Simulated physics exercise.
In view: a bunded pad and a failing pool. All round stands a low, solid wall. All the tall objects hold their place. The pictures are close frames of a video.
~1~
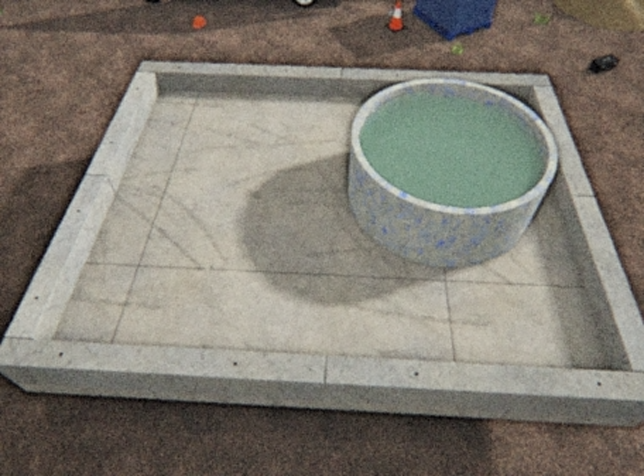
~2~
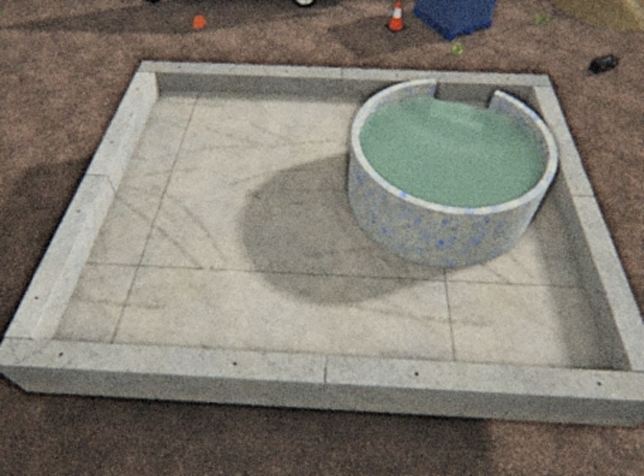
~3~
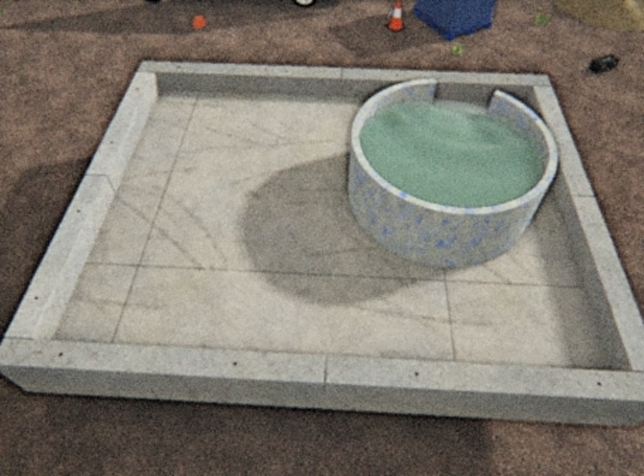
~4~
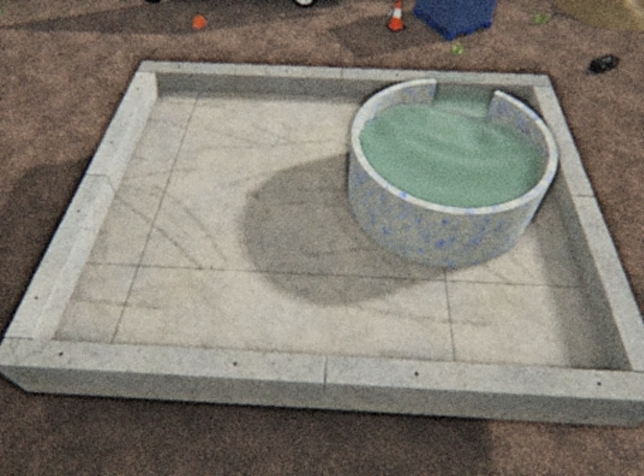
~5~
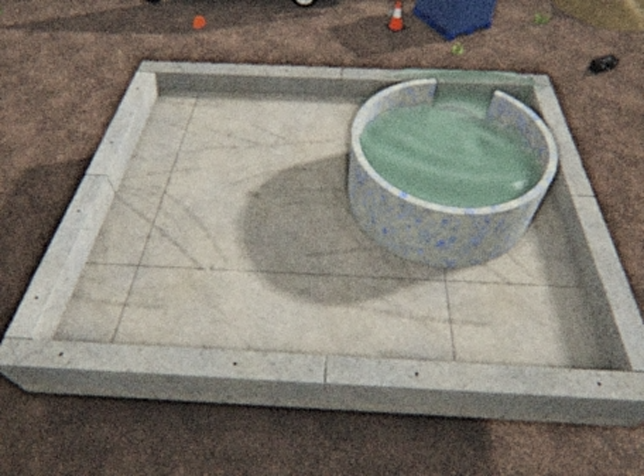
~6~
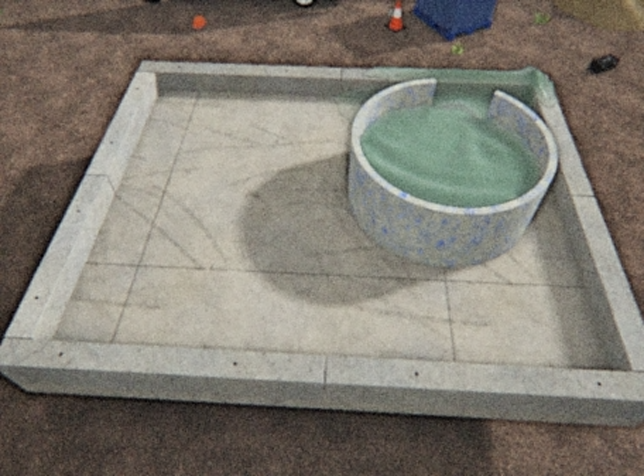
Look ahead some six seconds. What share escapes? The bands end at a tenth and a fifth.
Over the wall goes a tenth to a fifth.
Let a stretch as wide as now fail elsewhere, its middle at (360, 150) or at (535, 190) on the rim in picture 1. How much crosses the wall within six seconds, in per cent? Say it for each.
Roughly 2 per cent, then 12 per cent.
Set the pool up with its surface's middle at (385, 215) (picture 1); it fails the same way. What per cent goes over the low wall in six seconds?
Roughly 2 per cent.
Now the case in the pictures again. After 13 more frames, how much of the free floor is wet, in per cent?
I make it 60 per cent.
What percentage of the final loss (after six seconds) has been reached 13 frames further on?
Some 85 per cent.
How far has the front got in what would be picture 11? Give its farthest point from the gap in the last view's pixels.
Around (201, 92).
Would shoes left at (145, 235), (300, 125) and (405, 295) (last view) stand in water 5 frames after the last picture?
In turn: Not flooded, flooded, clear.
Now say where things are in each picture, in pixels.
The round pool at (451, 144) is whole and still, in the first frame.
The front is at a hidden place, out from the gap on the round pool's far side, in the second frame.
Water pours out on the round pool's far side and has run to a hidden place, in the third frame.
Water pours out on the round pool's far side and has run to a hidden place, in the fourth frame.
Water pours out on the round pool's far side and has run to (528, 80), in the fifth frame.
The front is at (336, 97), out from the gap on the round pool's far side, in the sixth frame.
A moment on, water covers 15 % of the floor; the low wall has let 2 % over.
Next, water covers 25 % of the floor; the low wall has let 5 % over.
Then, water covers 50 % of the floor; the low wall has let 12 % over.
Later, water covers 65 % of the floor; the low wall has let 13 % over.
In the end, water covers 80 % of the floor; the low wall has let 14 % over.
